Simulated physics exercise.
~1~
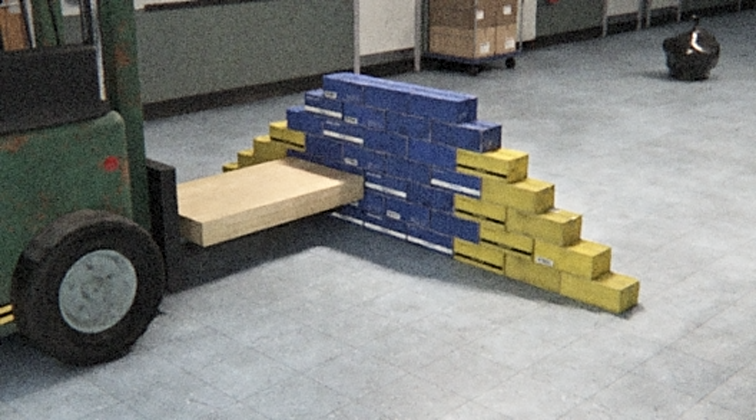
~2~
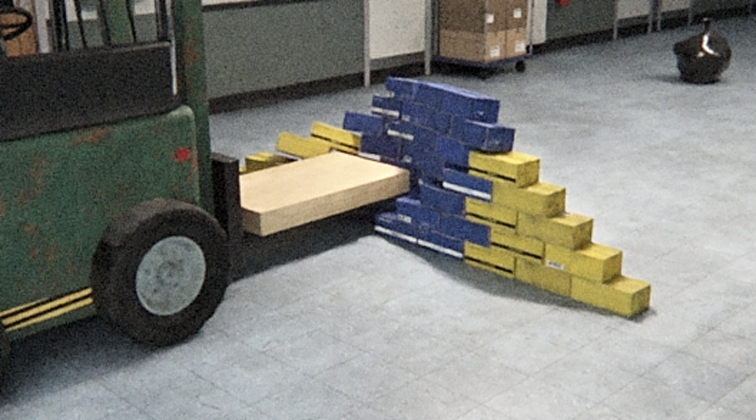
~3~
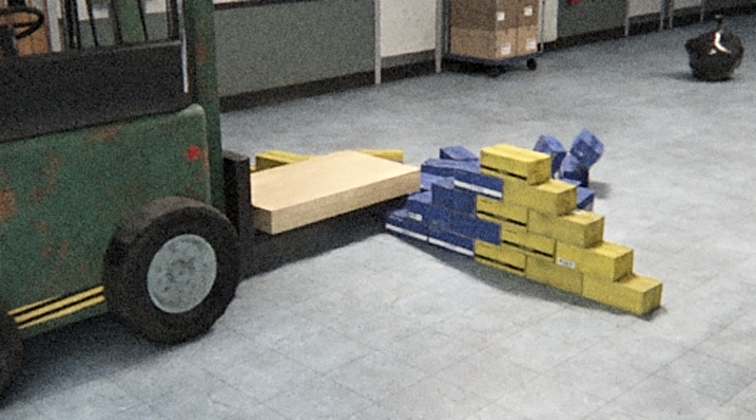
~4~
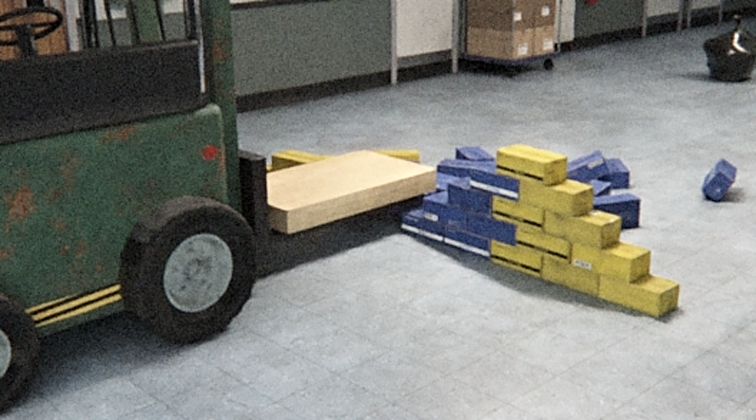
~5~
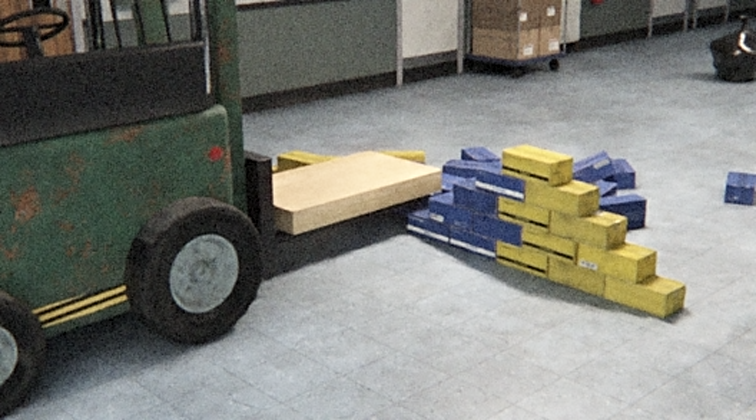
In the video, a green forklift pushes a flat wooden load into a stepped wall of blue and yellow boxes, knocking down the middle and scattering blue boxes behind it. The yellow steps on the right stay standing beside a low heap, while one blue box lies farther right.
